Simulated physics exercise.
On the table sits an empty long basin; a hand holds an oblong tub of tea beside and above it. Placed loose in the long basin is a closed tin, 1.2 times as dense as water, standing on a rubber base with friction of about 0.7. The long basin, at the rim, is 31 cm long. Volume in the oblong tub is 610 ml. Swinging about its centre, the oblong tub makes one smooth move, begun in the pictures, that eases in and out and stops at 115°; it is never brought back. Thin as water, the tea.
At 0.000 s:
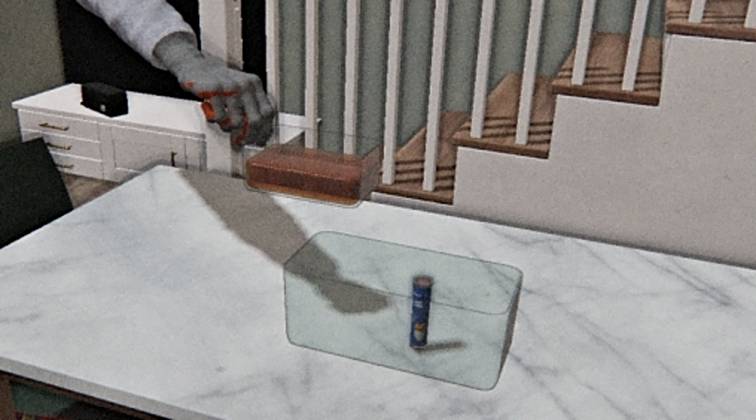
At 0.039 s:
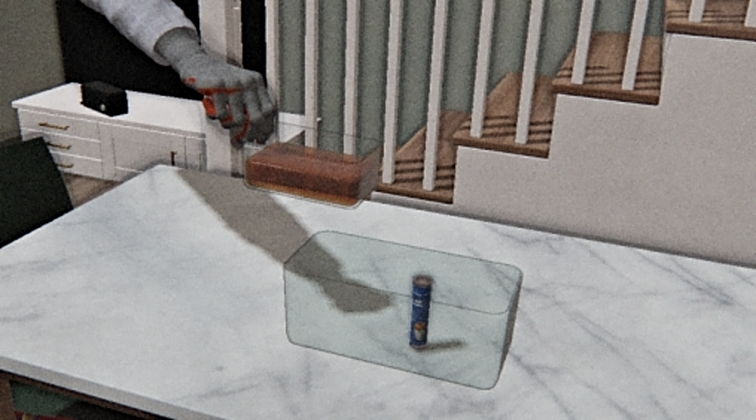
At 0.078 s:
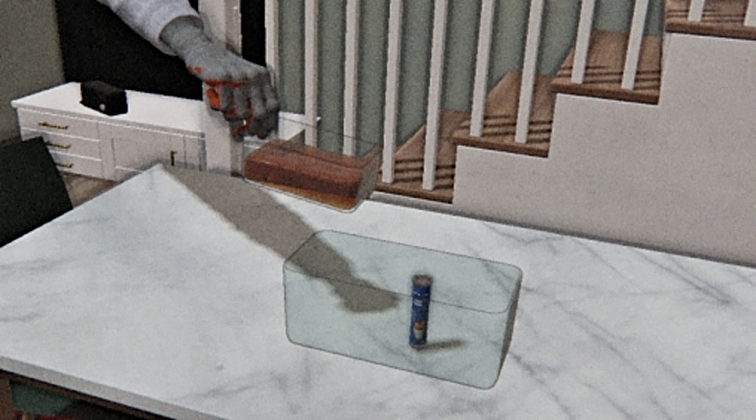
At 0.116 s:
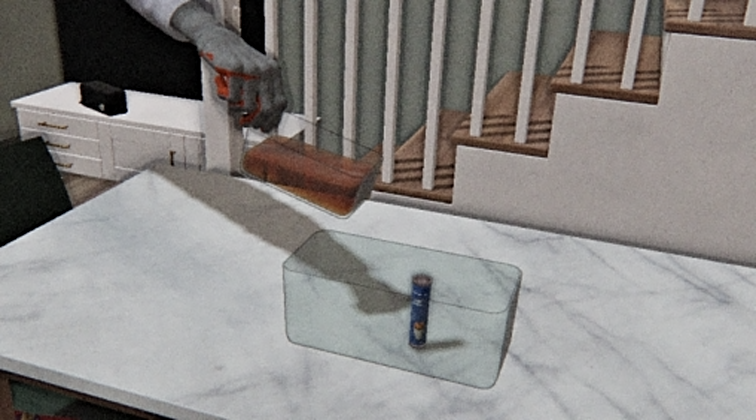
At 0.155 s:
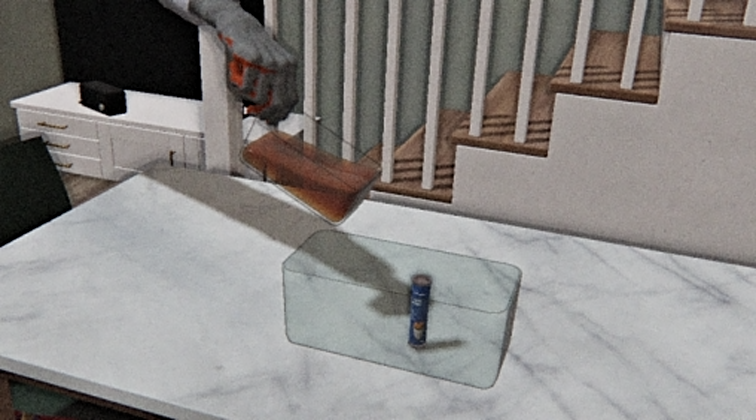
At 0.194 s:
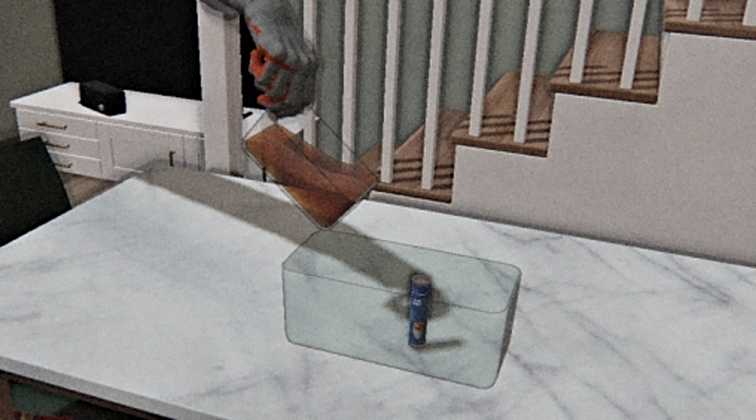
Above a marble table, a gloved hand steadily tilts a clear oblong tub of tea rightward.
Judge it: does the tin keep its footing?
No, it tips over.
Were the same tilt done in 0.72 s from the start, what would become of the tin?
In that case the tin overturns.
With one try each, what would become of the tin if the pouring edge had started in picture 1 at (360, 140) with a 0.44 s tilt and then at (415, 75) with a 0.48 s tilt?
Try 1: Tipped over; try 2: Still standing.
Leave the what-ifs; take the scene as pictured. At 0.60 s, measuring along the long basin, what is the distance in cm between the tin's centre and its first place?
Close to 0 cm.
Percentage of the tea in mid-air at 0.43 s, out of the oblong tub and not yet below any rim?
Roughly 22 percent.
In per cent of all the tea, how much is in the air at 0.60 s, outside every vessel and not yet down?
Something like 7 per cent is in the air then.
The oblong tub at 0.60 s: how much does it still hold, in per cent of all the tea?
2 per cent or so.
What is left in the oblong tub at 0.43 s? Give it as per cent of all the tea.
I'd estimate some 12 % remains.
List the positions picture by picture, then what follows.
Tilt 0°; pouring edge (371, 153); surface from (260, 151) to (371, 169); the long basin's rim runs from (301, 250) to (516, 293); the tin's top is at (423, 284), in the first frame.
Tilt 2°; pouring edge (372, 154); surface from (260, 149) to (371, 169), in the second frame.
Tilt 7°; pouring edge (372, 160); surface from (260, 147) to (371, 171), in the third frame.
Tilt 16°; pouring edge (373, 169); surface from (260, 142) to (371, 174), in the fourth frame.
Tilt 27°; pouring edge (372, 181); surface from (259, 137) to (371, 178), in the fifth frame.
Tilt 40°; pouring edge (367, 194); surface from (260, 131) to (364, 180); 3 per cent is over the edge, in the sixth frame.
After 0.43 s the tilt is 112° and 12 per cent is still to pour; the tin stands where it began.
After 0.60 s the tilt is 115° and 2 per cent is still to pour; the tin stands where it began.
After 0.78 s the tilt is 115° and 0 per cent is still to pour; the tin leans 7°.
After 0.98 s the tilt is 115° and 0 per cent is still to pour; the tin leans 21°.
In the end the tin lies on its side.
